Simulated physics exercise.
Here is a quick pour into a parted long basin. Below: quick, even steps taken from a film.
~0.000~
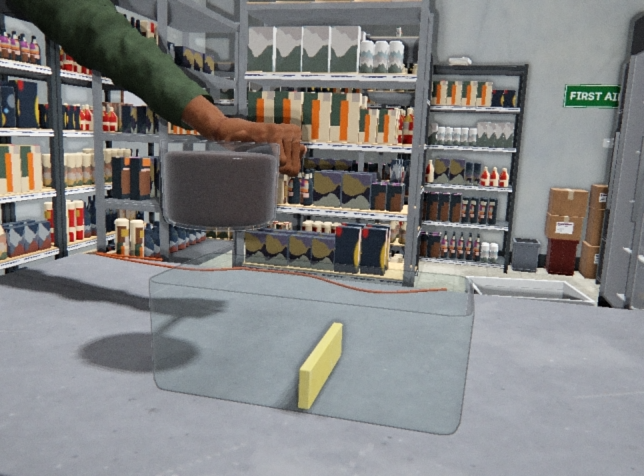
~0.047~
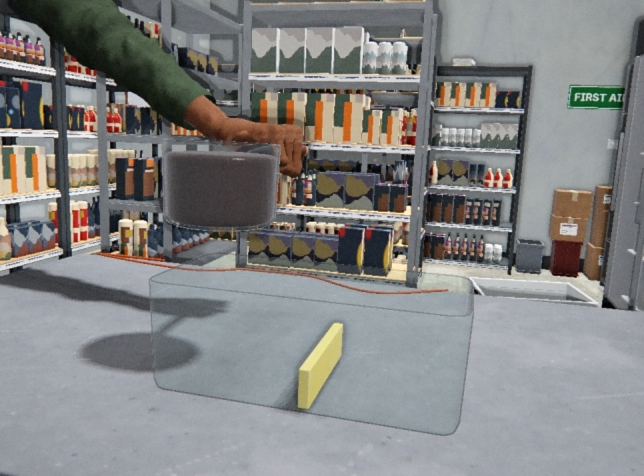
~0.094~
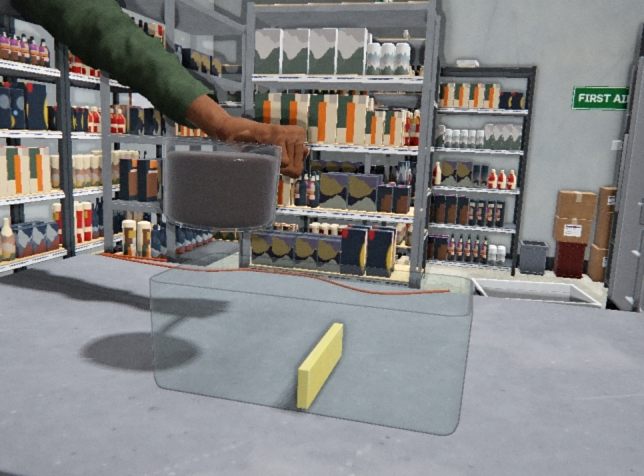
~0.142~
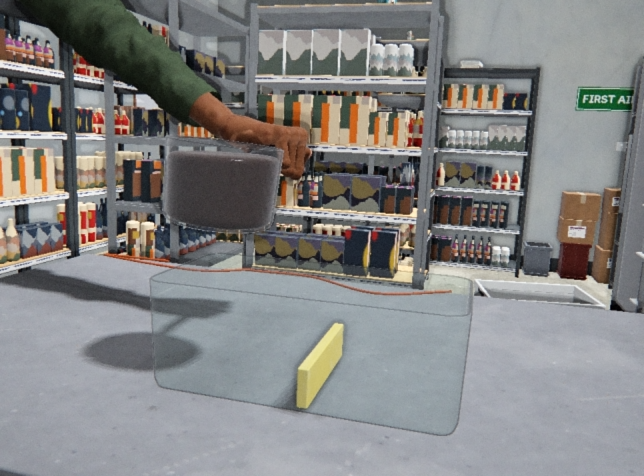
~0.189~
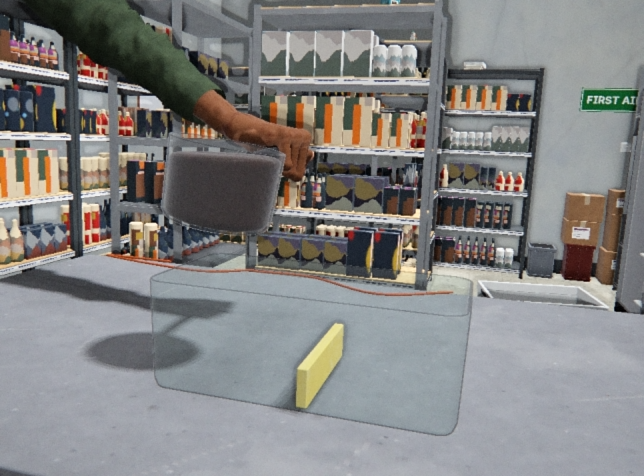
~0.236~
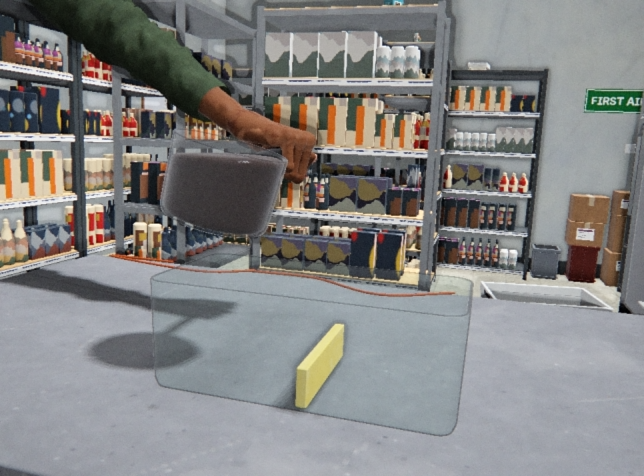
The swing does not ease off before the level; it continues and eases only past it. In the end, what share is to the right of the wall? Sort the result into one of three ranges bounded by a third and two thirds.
It falls in the middle range, a third to two thirds.
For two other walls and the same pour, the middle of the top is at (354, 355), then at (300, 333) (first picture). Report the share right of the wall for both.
15 % then 80 %, approximately.
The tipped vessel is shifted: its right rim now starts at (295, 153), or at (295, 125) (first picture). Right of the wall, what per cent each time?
Result, first then second: About 70 % and about 80 %.
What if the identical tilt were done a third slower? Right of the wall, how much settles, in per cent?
Roughly 60 percent.
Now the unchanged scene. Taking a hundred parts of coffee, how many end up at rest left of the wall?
45 in a hundred.
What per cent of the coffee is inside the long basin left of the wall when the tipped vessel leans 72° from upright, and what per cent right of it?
So the left part has 5 percent, while the right part has 10.
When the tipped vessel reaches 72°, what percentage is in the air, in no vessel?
Share in flight: Approx. 25 %.
After 0.61 s the tilt is 72° and 63 per cent is still to pour, 3 is left of the wall and 10 right of it.
After 0.88 s the tilt is 102° and 14 per cent is still to pour, 24 is left of the wall and 55 right of it.
After 1.17 s the tilt is 105° and 1 per cent is still to pour, 41 is left of the wall and 56 right of it.
After 1.48 s the tilt is 105° and 0 per cent is still to pour, 44 is left of the wall and 56 right of it.
In the end 44 per cent lies left of the wall, 56 right of it and 0 outside.
